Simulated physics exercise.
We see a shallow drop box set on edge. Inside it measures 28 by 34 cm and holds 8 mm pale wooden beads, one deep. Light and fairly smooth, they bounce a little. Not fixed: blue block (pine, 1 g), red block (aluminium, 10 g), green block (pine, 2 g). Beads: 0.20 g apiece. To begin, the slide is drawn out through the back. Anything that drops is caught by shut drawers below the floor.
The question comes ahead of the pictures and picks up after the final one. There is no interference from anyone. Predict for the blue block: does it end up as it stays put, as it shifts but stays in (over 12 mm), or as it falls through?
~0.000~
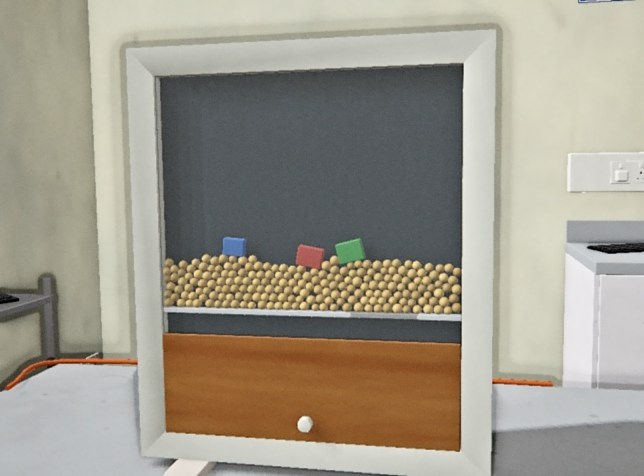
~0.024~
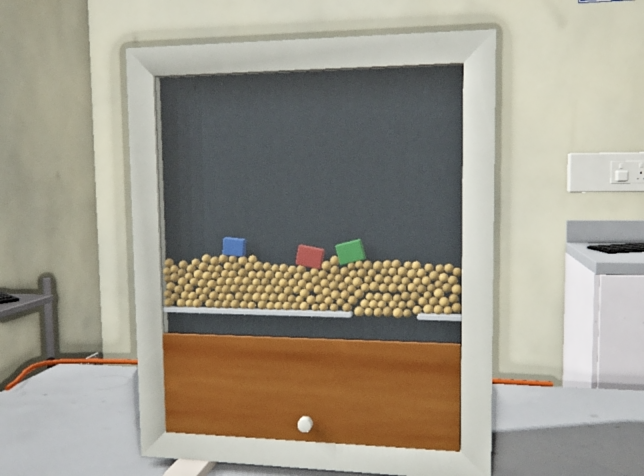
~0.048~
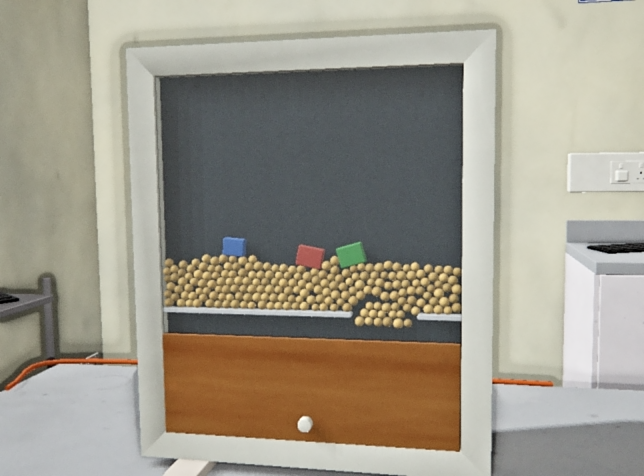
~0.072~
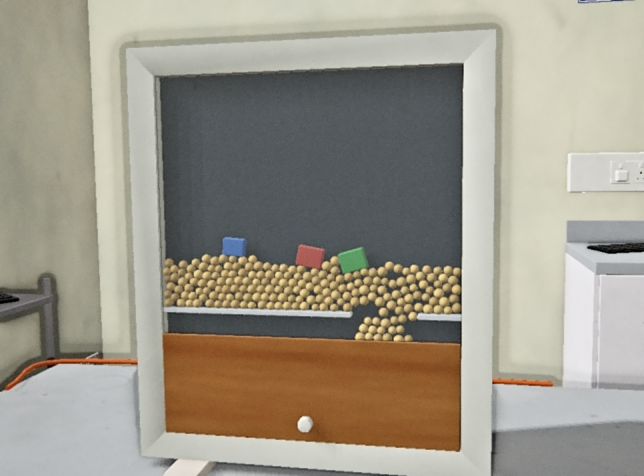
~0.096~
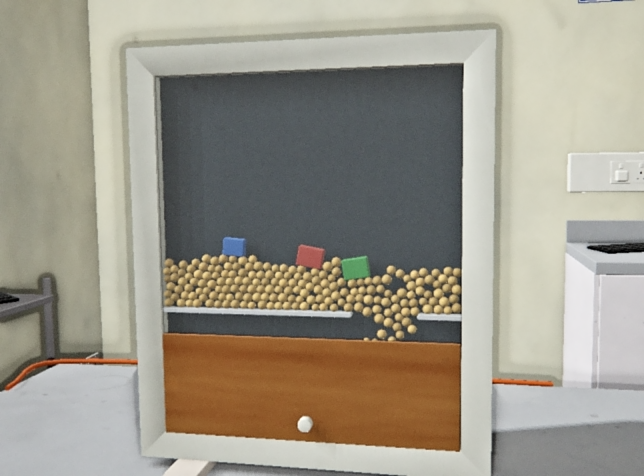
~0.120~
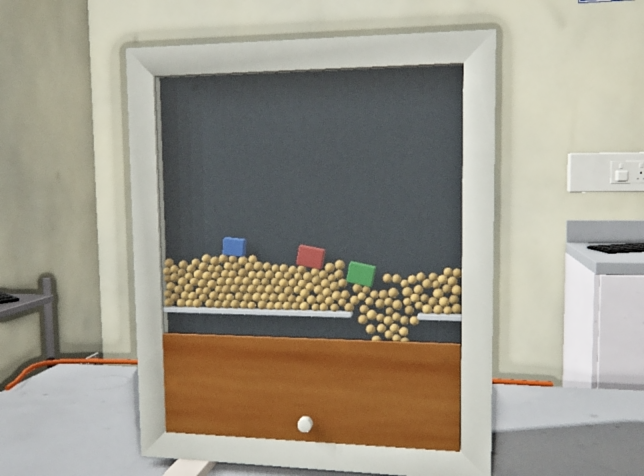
The blue block stays where it started.
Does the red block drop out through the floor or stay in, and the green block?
Red: Falls through; green: Falls through.
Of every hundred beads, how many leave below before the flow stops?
Roughly 45%.
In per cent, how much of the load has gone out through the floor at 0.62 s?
Around 45 %.
By 0.27 s, 35 % are out; blue block moved 0.0 cm tilted 5°; red block moved 0.5 cm tilted 13°; green block below the floor.
By 0.62 s, 45 % are out; blue block moved 0.0 cm tilted 5°; red block below the floor; green block below the floor.
By 1.32 s, 45 % are out; blue block moved 0.0 cm tilted 6°; red block below the floor; green block below the floor.
At rest by 1.5 s, 45 % are out; blue block moved 0.0 cm tilted 6°; red block below the floor; green block below the floor.
